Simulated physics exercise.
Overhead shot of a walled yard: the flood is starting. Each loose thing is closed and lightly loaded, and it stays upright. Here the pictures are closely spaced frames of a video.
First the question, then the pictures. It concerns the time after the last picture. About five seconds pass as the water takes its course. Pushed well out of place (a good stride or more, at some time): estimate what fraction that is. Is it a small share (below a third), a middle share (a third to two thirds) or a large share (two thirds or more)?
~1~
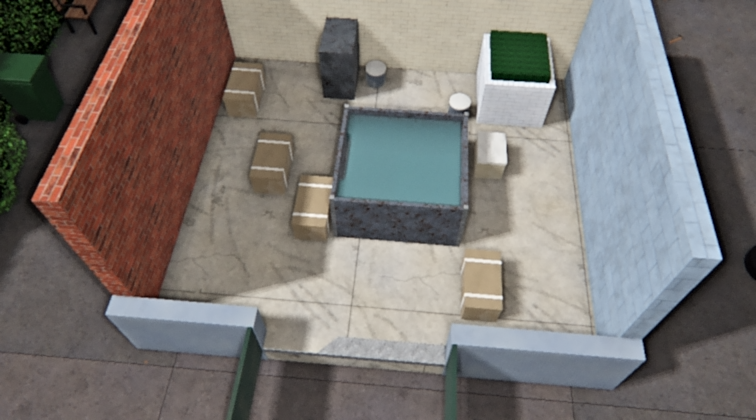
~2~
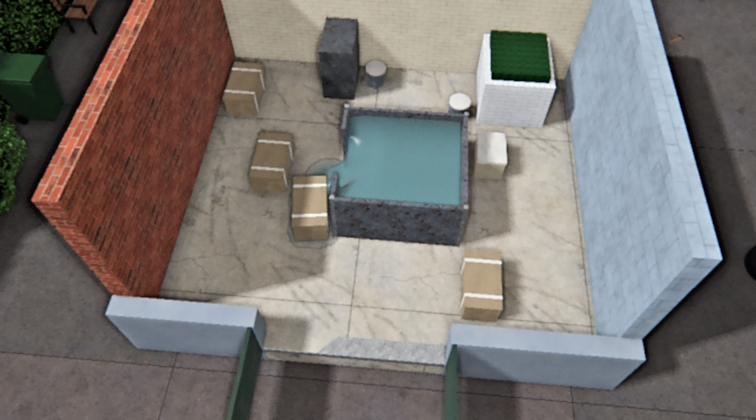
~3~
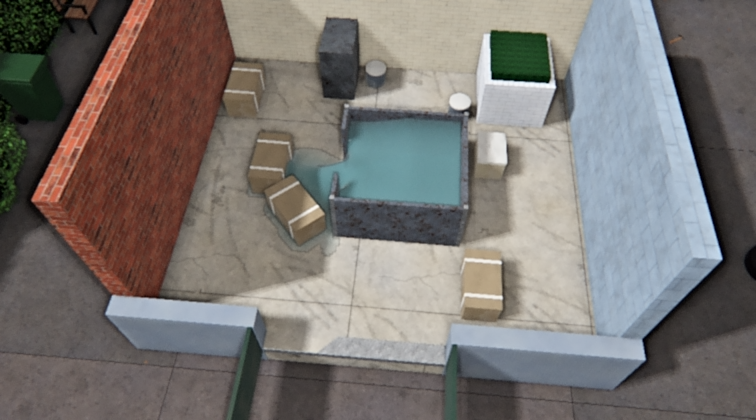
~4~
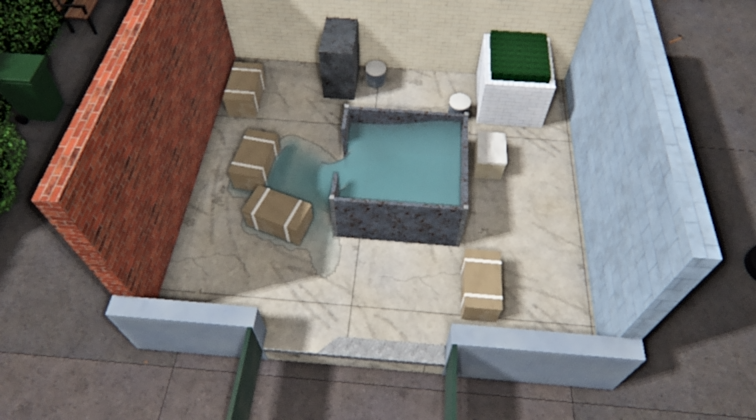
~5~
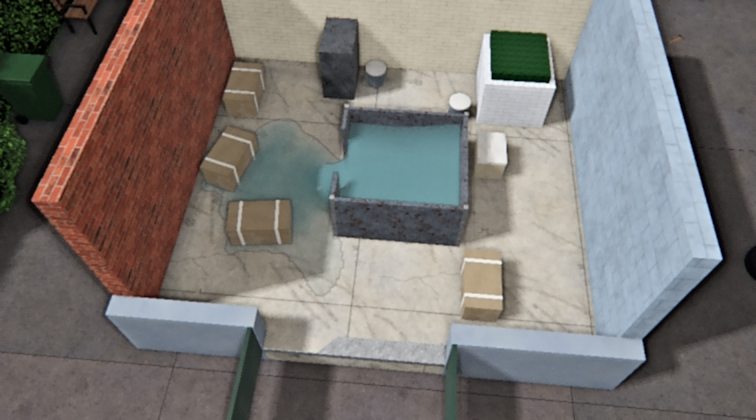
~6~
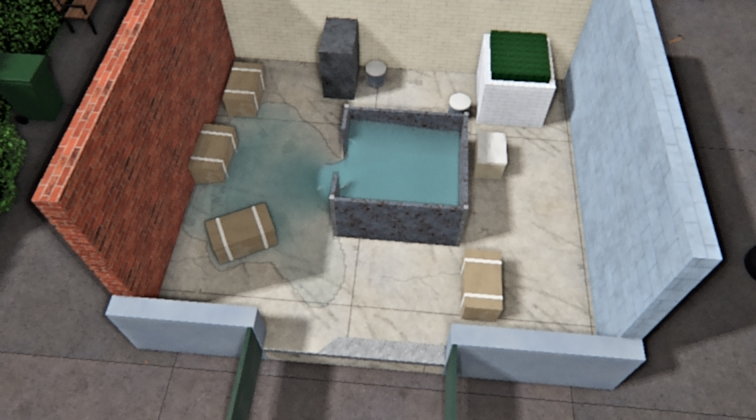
A middle share, a third to two thirds.
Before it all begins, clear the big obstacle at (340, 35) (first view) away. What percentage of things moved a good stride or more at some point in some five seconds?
I'd put it at around 90 percent.
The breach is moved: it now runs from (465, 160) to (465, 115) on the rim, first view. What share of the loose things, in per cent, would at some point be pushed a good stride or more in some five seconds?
I'd say around 30 per cent.
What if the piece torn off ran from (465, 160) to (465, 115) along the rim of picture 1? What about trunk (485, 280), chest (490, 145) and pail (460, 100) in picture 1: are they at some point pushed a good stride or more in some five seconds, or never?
First covers that distance, second covers that distance, third stays short of it.
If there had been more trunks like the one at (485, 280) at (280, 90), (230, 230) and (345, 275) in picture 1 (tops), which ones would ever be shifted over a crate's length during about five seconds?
So, in order, the copies go a long way, a long way, a long way.
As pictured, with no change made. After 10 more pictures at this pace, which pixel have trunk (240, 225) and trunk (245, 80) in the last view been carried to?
Roughly (193, 268), then (261, 55).
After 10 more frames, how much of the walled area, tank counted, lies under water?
Close to 40 per cent, tank included.
A moment on, 2 of 7 are well off their spots; 1 afloat.
Next, 3 of 7 are well off their spots; 3 afloat.
Later, 3 of 7 are well off their spots; 1 afloat.
In the end, 4 of 7 are well off their spots, and 4 have been at some point; 3 afloat.
